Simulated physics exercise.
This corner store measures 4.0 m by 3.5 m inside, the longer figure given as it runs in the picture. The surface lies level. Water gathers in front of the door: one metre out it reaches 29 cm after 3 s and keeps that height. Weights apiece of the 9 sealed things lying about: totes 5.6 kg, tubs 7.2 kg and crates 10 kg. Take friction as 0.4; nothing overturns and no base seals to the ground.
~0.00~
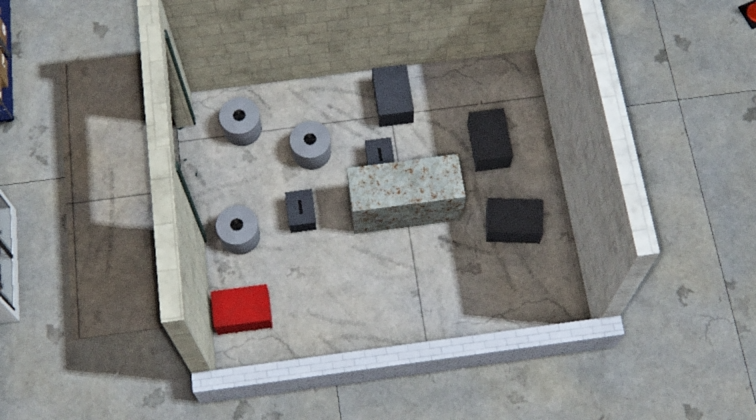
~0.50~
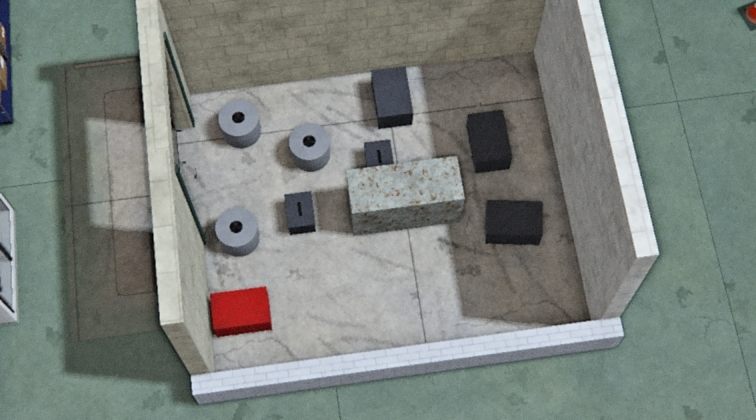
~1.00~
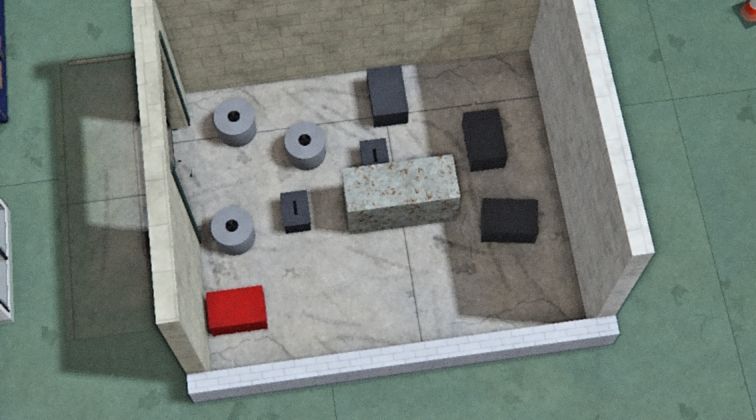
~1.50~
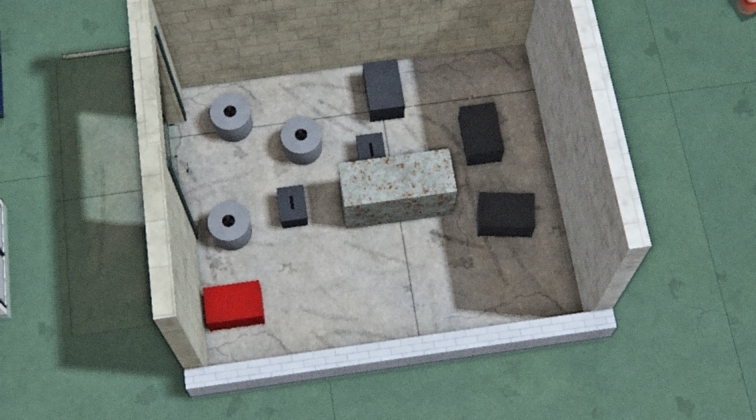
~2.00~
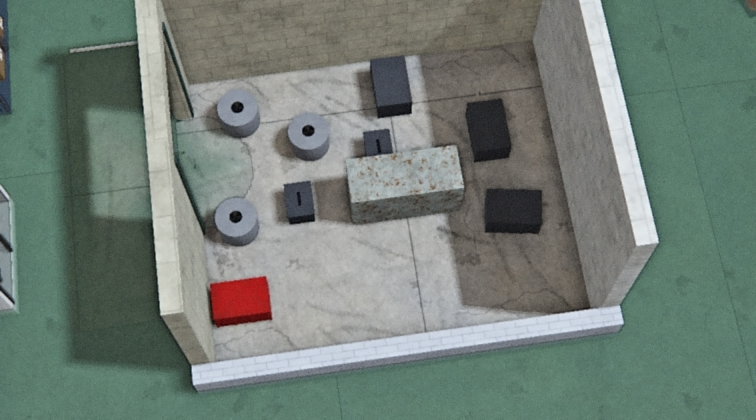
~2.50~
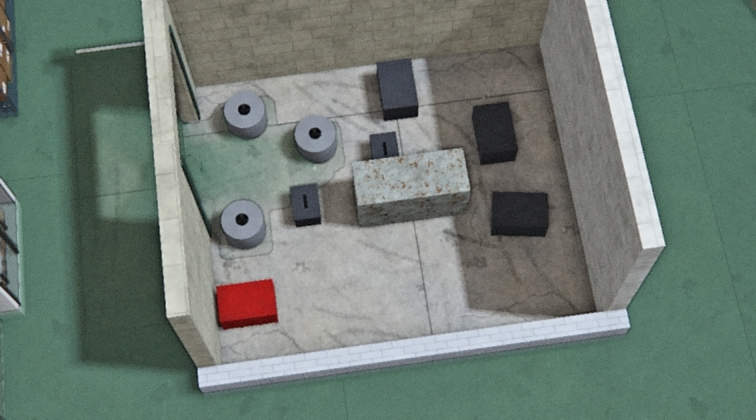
In a small corner store seen from above, grey tubs, dark crates, a red crate and a speckled block stand on a pale floor while green water covers the grey ground outside. Water then enters through the doorway on the left and spreads around the tubs, and none of the objects shift.
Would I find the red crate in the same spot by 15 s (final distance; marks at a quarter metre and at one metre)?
Red crate gets carried off.
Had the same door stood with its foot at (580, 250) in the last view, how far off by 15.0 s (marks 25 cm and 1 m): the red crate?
Then the red crate travels far.
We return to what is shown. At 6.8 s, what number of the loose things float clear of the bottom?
At that moment 6.
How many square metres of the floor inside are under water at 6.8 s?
Some 13 m2.
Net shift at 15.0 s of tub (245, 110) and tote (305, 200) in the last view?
In that order: 300 cm, 200 cm.
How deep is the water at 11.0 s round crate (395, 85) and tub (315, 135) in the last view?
About 16 and 21 cm.
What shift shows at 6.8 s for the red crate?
Roughly 10 cm by then.
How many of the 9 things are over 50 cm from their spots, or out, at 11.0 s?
I count 9.
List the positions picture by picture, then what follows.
The first frame shows the red crate at (241, 305) rests on the ground; 0.0 m2 under water; 0 of 9 have shifted.
The second frame shows the red crate at (240, 308) rests on the ground; water covers 0.0 m2; 0 of 9 have shifted.
The third frame shows the red crate at (236, 307), on the bottom; 0.0 m2 under water; 0 of 9 have shifted.
The fourth frame shows the red crate at (233, 302), on the bottom; water covers 0.0 m2; 0 of 9 have shifted.
The fifth frame shows the red crate at (240, 298), on the bottom; 0.6 m2 under water; 0 of 9 have shifted.
The sixth frame shows the red crate at (246, 300), on the bottom; water covers 1.3 m2; 0 of 9 have shifted.
After 3.5 s the red crate is near (246, 300), 0.0 m from its start, aground; 0 afloat.
After 6.8 s the red crate is near (248, 293), 0.1 m from its start, aground; 6 afloat.
After 11.0 s the red crate is near (271, 199), 1.1 m from its start, afloat; 9 afloat.
After 15.0 s the red crate is near (445, 141), 2.8 m from its start, afloat; 9 afloat.
